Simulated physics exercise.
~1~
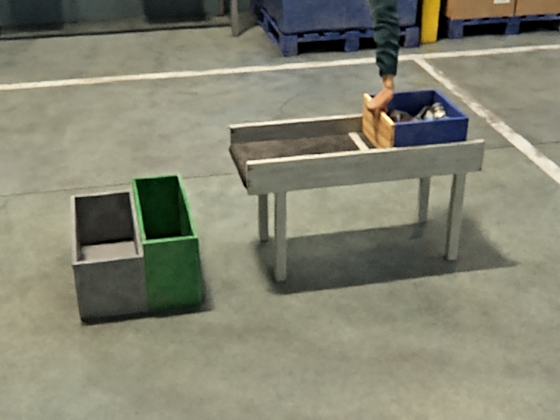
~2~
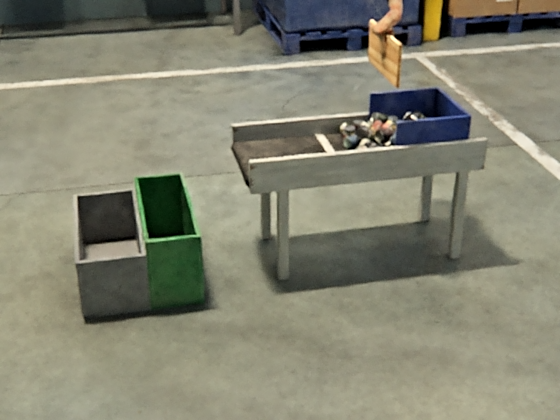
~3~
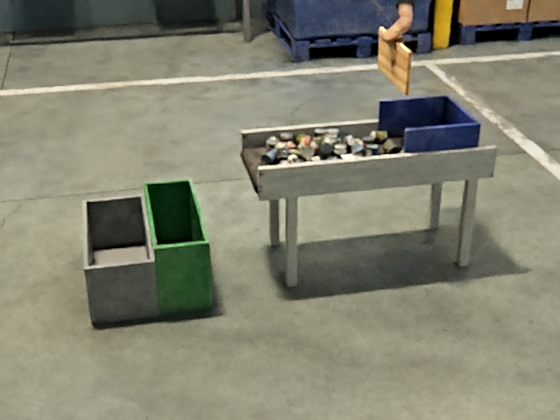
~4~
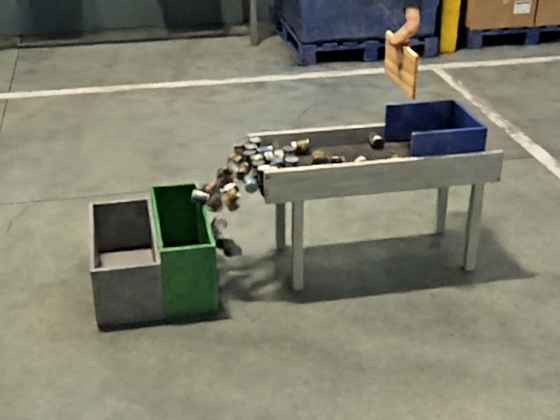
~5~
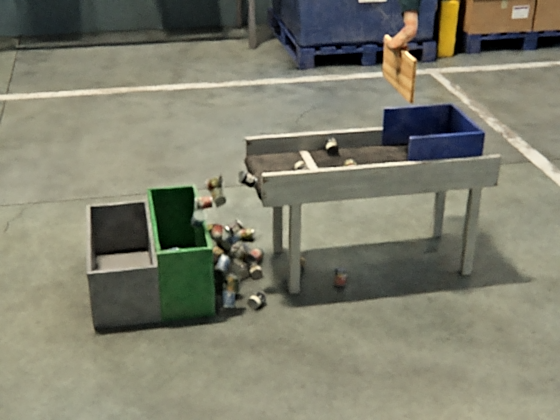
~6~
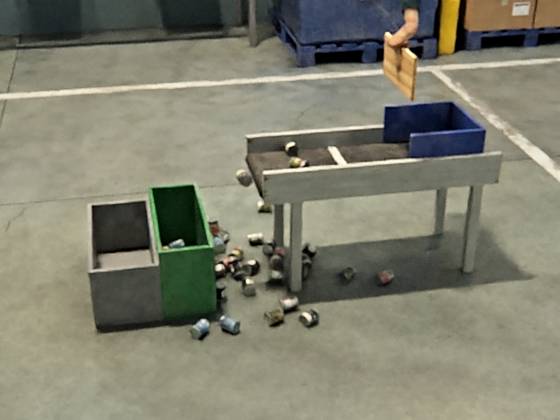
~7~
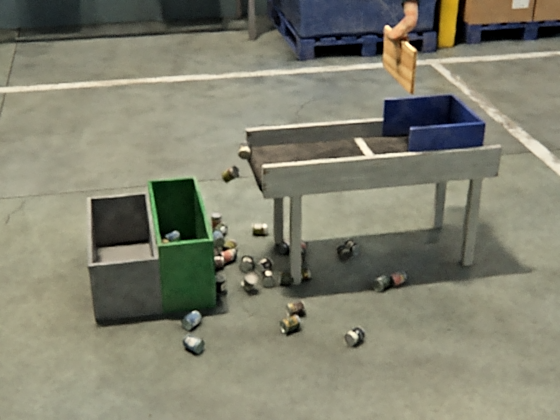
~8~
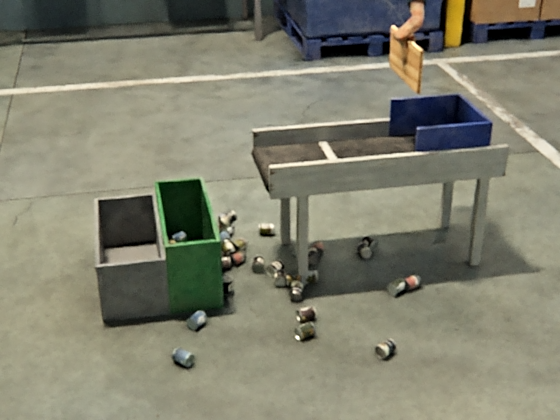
A heap of small tins sits in a blue pen at the right end of a pale, raised conveyor, seen from above on a grey warehouse floor with white lines. A green tote and a grey tote stand side by side to the left. A hand lifts the wooden gate, and the tins spill onto the dark belt and travel left. They pour off the end in a tumbling cluster, a few dropping into the green tote while most land short of it. The fallen tins roll and scatter beneath the conveyor and around the green tote, leaving the grey one empty.
